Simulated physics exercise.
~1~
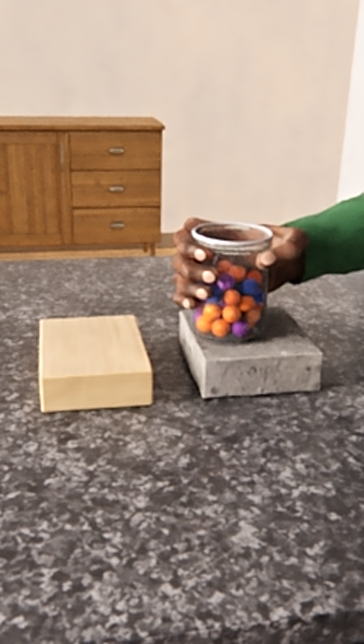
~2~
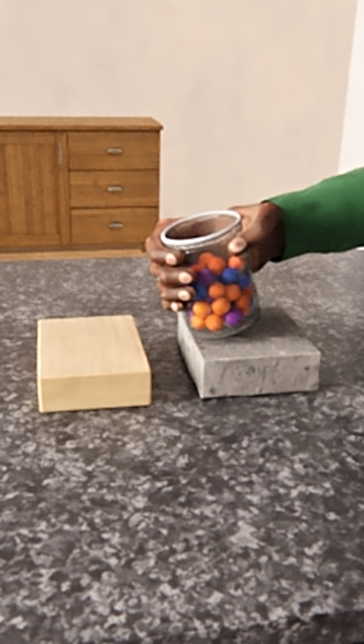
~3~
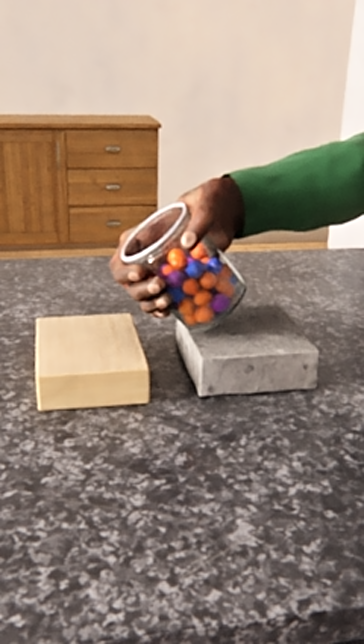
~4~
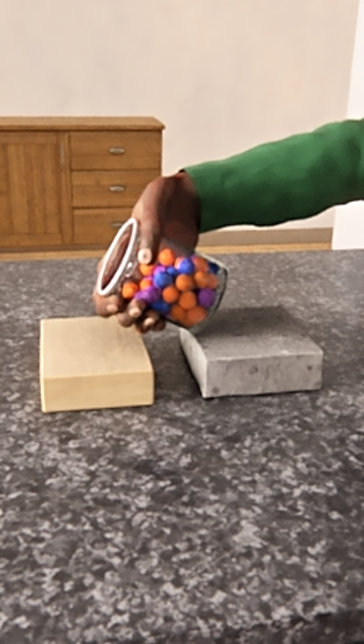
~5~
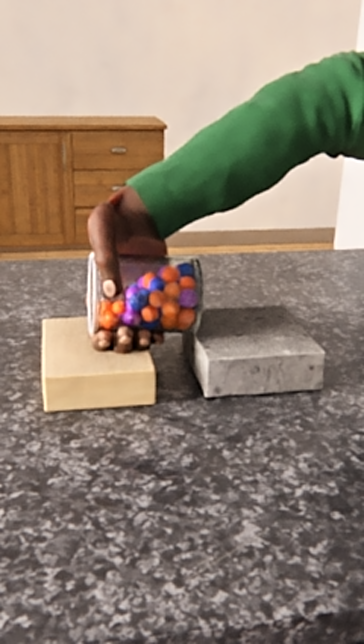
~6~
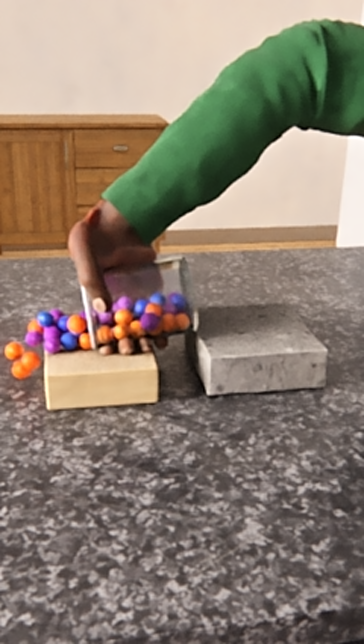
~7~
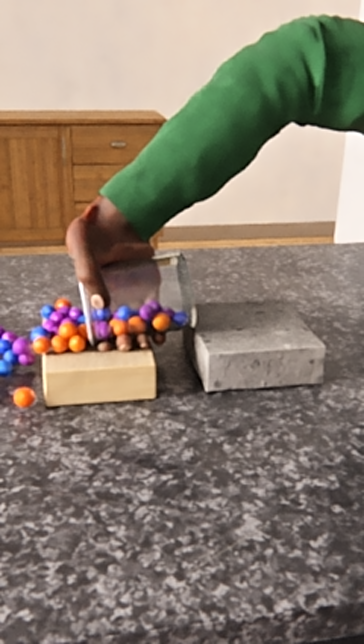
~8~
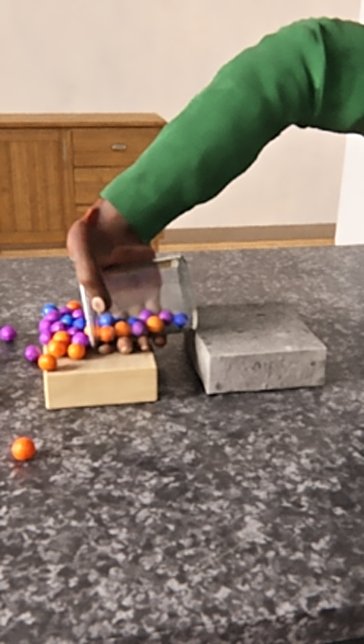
A hand in a green sleeve reaches in from the right, holding an open glass jar of orange, blue and purple gumballs on a grey stone block. The block sits on a dark speckled counter, seen from slightly above, with a pale wooden block to its left and a wooden cabinet behind. The hand tips the jar leftward and lowers it onto its side, its mouth over the wooden block. Gumballs spill out, some dropping onto the counter. Finally the hand holds the jar still, with many gumballs heaped outside, a few left inside, and an orange one lying apart in front.
